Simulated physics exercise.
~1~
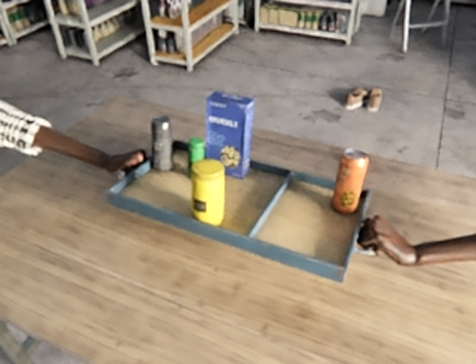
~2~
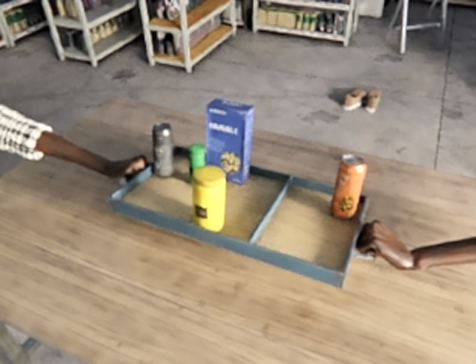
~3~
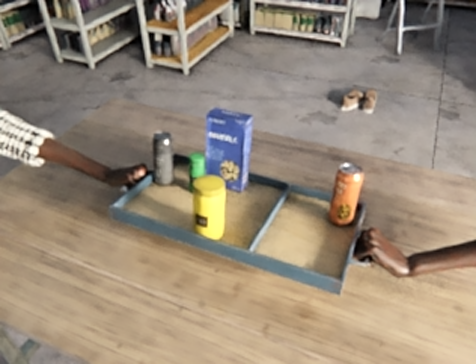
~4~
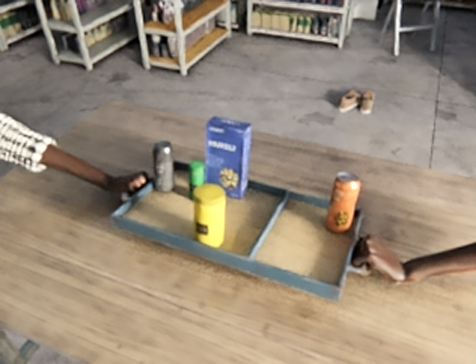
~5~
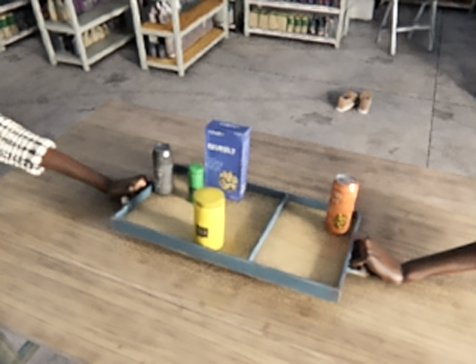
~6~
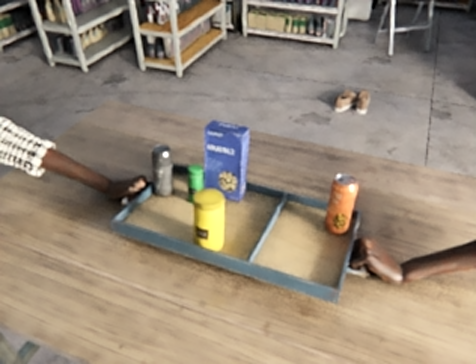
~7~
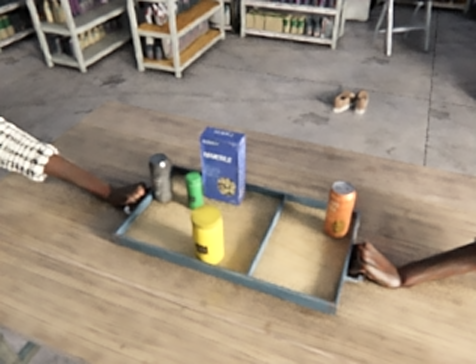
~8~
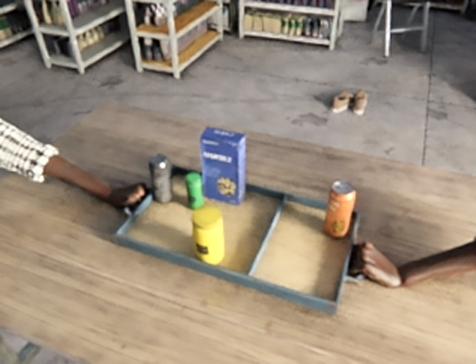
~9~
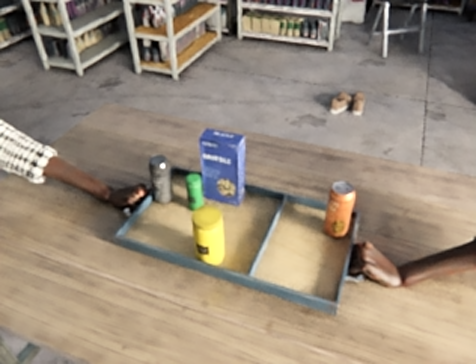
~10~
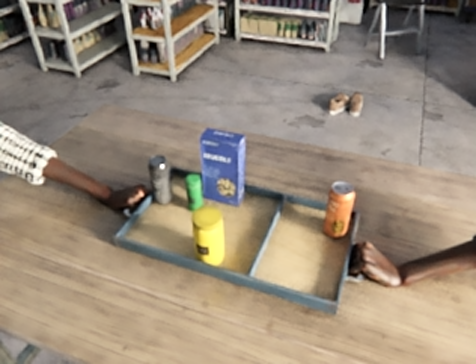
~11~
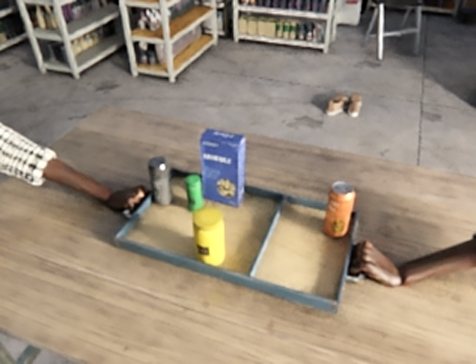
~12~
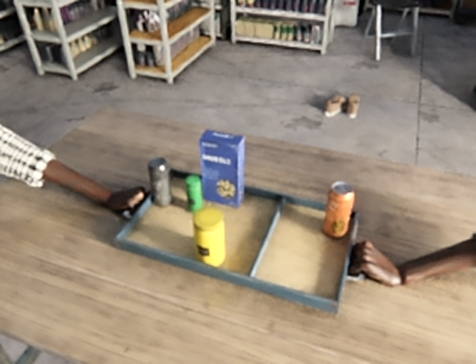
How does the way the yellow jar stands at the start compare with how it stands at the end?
At the start the yellow jar is leaning slightly along with the tilted tray. By the end it is standing upright on the level tray.
Two hands lowering a blue-grey tray of five mixed grocery items onto a wooden table, all still standing once it rests flat.
